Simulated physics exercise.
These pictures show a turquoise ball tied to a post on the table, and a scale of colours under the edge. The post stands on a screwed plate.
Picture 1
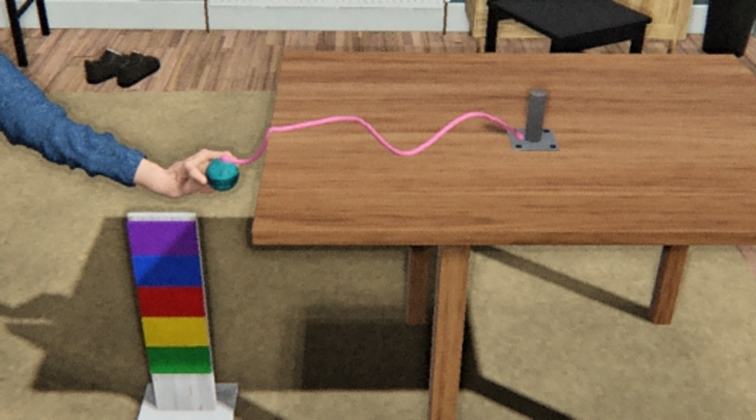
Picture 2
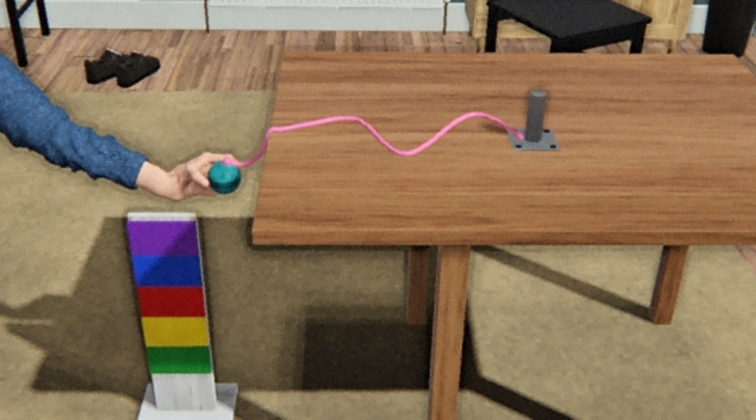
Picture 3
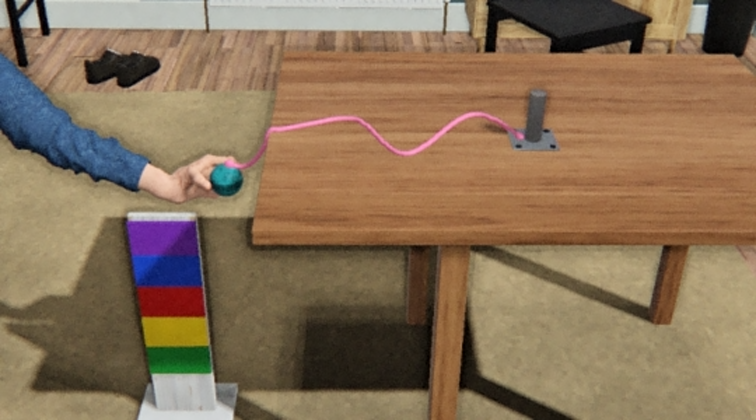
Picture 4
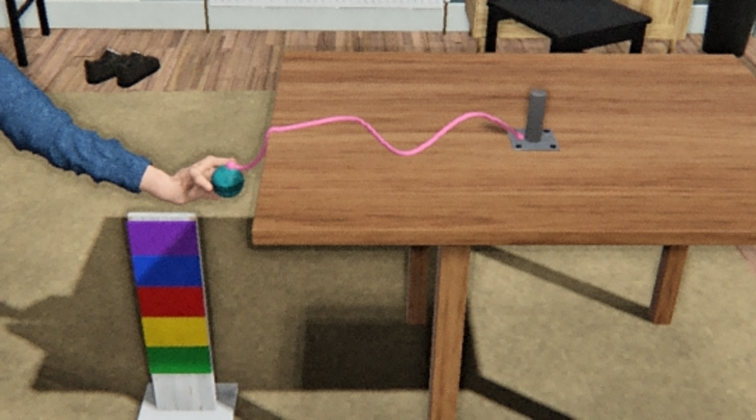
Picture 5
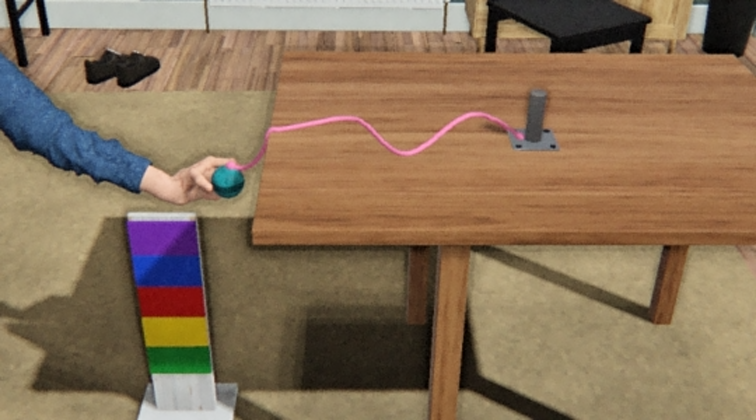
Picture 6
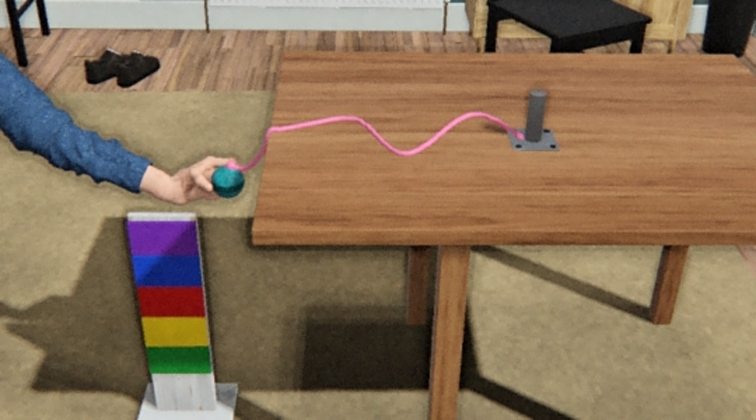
A hand holding a turquoise ball on a pink cord beside a wooden table, barely moving above a coloured scale.
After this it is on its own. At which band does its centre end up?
Its centre hangs level with the red band.
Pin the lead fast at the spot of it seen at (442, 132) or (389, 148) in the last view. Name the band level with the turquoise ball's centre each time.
In that order: Blue; purple.
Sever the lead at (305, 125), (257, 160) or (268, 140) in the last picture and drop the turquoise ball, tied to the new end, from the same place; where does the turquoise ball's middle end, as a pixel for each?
About (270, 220), (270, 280) and (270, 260).
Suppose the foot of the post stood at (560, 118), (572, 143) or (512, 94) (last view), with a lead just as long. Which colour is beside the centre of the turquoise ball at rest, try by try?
Taking them in turn: Blue; blue; red.
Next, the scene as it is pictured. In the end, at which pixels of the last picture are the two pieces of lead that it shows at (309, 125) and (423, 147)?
At (271, 205), then (354, 134).
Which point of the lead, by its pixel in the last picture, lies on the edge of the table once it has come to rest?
It lies at about (370, 129).
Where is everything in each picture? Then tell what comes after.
In the first frame, turquoise ball (222, 175); purple (163, 240); blue (167, 272); red (171, 303); yellow (175, 333); green (179, 361).
In the second frame, turquoise ball (224, 178); lead through (497, 121) (445, 130) (398, 153) (361, 122) (285, 129).
In the third frame, turquoise ball (226, 180).
In the fourth frame, turquoise ball (227, 182); lead through (497, 121) (445, 130) (398, 153) (361, 122) (285, 129).
In the fifth frame, turquoise ball (228, 182).
In the sixth frame, turquoise ball (228, 182); lead through (497, 121) (445, 130) (398, 153) (361, 122) (285, 129).
Soon after, ball near (264, 292); level with red.
After that, ball near (284, 302); level with red.
In the end, ball near (276, 303); level with red. Its middle rests at the red band.
